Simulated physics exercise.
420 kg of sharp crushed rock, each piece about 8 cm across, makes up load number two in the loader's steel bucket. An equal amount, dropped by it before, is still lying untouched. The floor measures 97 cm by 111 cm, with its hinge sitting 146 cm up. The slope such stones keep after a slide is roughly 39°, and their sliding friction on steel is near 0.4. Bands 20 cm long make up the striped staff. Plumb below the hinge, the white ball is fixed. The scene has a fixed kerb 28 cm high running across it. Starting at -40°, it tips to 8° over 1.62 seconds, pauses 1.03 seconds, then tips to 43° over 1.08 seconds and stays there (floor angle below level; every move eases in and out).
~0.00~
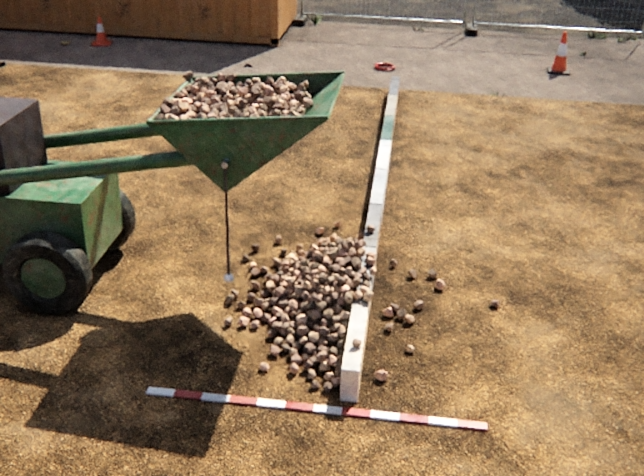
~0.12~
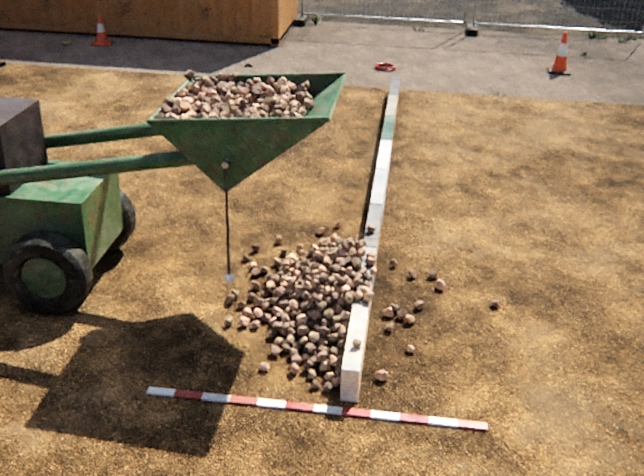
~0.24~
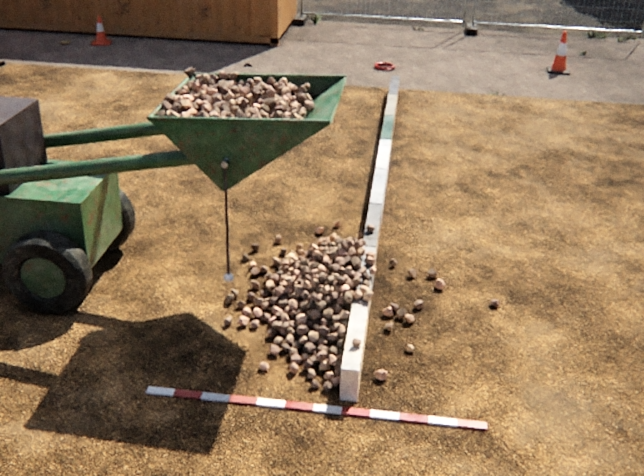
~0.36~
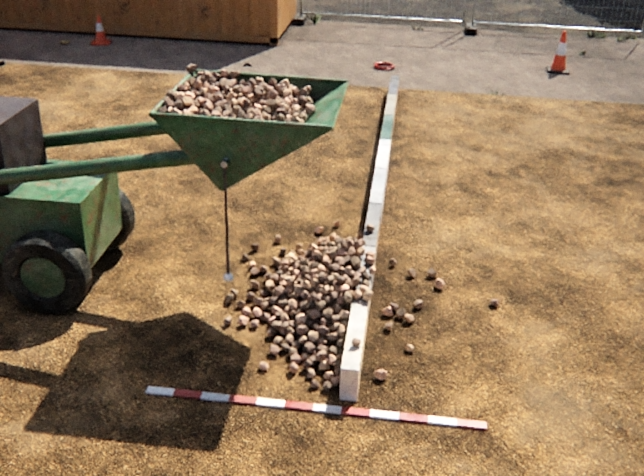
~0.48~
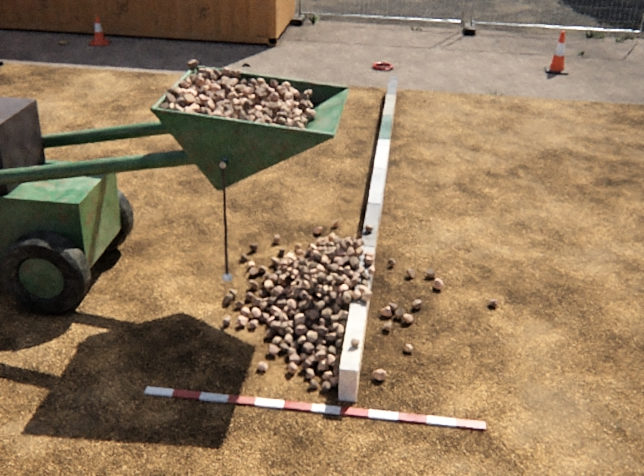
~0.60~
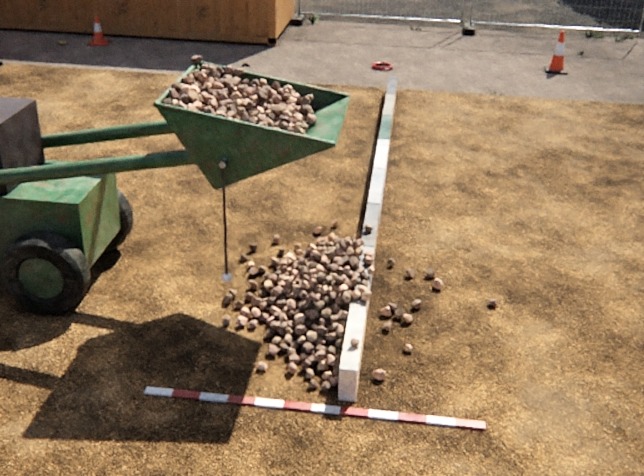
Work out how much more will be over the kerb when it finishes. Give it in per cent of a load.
Around 31 out of 100.
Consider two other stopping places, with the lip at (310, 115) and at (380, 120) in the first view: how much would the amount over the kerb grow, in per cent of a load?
10 %, then 95 %.
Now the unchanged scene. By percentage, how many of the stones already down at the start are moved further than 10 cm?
5 %.
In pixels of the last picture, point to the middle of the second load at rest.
Their middle is at about (338, 284).
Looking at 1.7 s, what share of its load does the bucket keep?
About 100 per cent is held.
After 1.2 s the floor is at 1°; in per cent of one load, 100 in the bucket, 98 on this side of the kerb, 2 over the kerb; the foremost stones are at (426, 301).
After 1.7 s the floor is at 8°; in per cent of one load, 100 in the bucket, 98 on this side of the kerb, 2 over the kerb; the foremost stones are at (426, 301).
After 4.2 s the floor is at 43°; in per cent of one load, 4 in the bucket, 177 on this side of the kerb, 19 over the kerb; the foremost stones are at (442, 295).
After 6.9 s the floor is at 43°; in per cent of one load, 0 in the bucket, 167 on this side of the kerb, 33 over the kerb; the foremost stones are at (490, 288). Net gain over the kerb, 31.
